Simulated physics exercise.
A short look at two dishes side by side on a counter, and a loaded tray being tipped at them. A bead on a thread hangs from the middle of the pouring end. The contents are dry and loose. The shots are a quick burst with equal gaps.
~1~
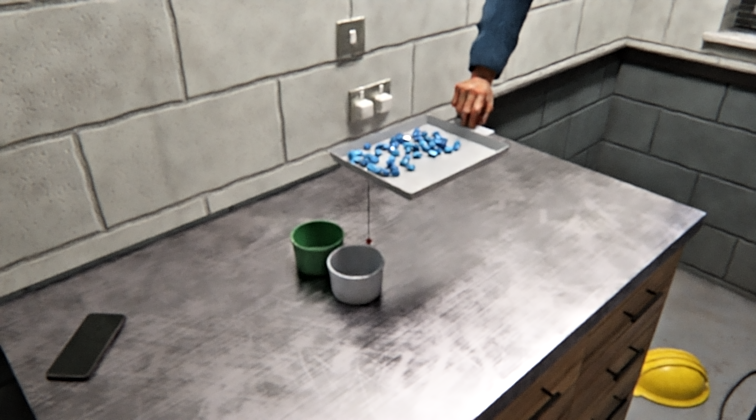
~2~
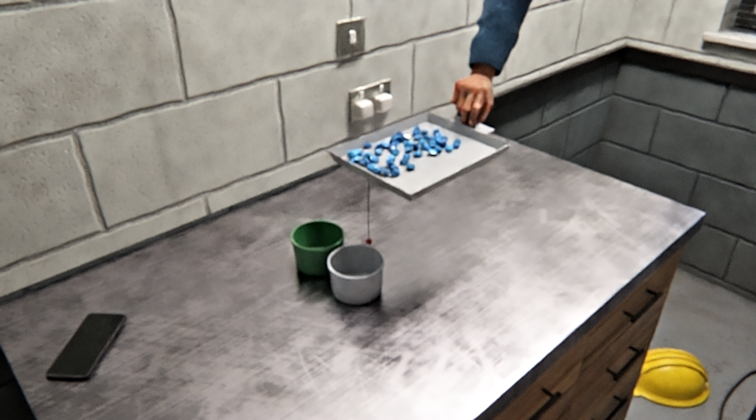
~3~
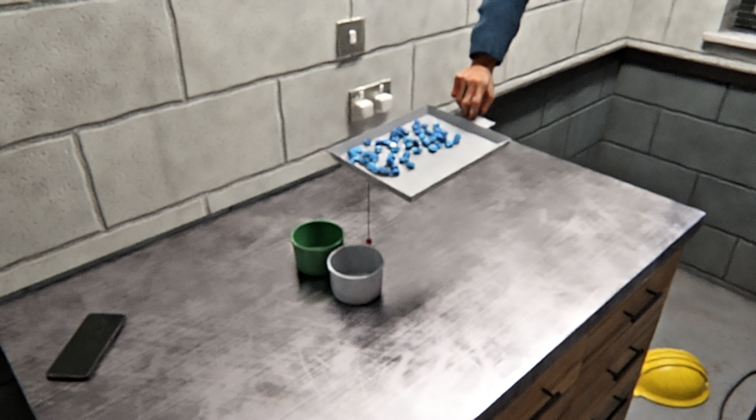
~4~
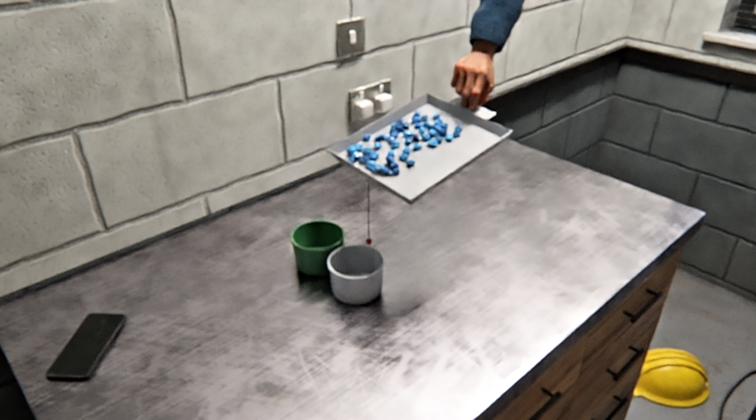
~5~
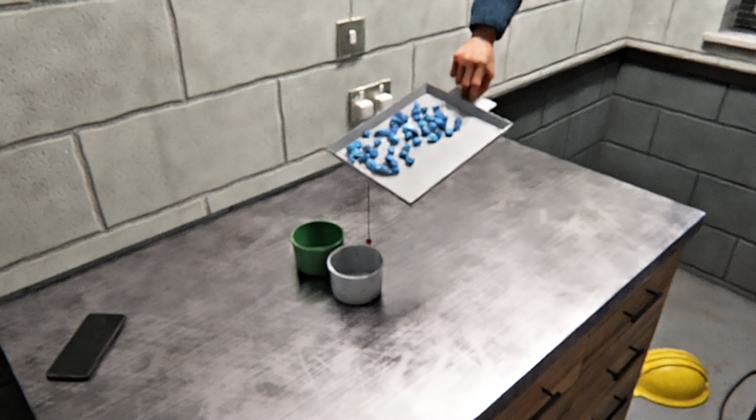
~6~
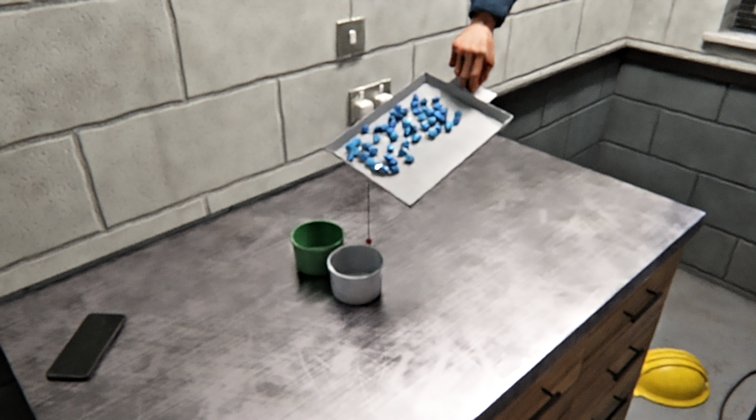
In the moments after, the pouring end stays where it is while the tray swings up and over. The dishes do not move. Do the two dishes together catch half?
In the dishes lies only the smaller part of it.
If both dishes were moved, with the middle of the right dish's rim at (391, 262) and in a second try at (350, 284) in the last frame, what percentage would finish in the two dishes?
About 50 and 10 per cent.
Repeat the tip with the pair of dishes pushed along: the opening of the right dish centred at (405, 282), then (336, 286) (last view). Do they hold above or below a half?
The first try: The larger part. The second: The smaller part.
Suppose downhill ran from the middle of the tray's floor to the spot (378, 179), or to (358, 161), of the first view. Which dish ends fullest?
In turn: The right dish; the left one.
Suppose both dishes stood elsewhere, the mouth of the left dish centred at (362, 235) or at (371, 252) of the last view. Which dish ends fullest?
At the first place the right-hand dish, at the second the right dish.
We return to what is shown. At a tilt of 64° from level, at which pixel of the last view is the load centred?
Around (388, 176).
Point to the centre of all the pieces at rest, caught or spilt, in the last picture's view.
Close to (392, 309).
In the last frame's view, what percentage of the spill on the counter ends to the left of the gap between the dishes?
Some 10 per cent.
Shortly afterwards, tray tipped steeply; the whole lot on the tray.
Next, tray tipped past a quarter turn; near a quarter on the tray; a little in the right dish; near half outside both; near a quarter in the air.
Some moments later, tray tipped past a quarter turn; near a quarter in the right dish; the bulk outside both.
In the end, tray tipped past a quarter turn; near a quarter in the right dish; none at all in the left dish; the bulk outside both.
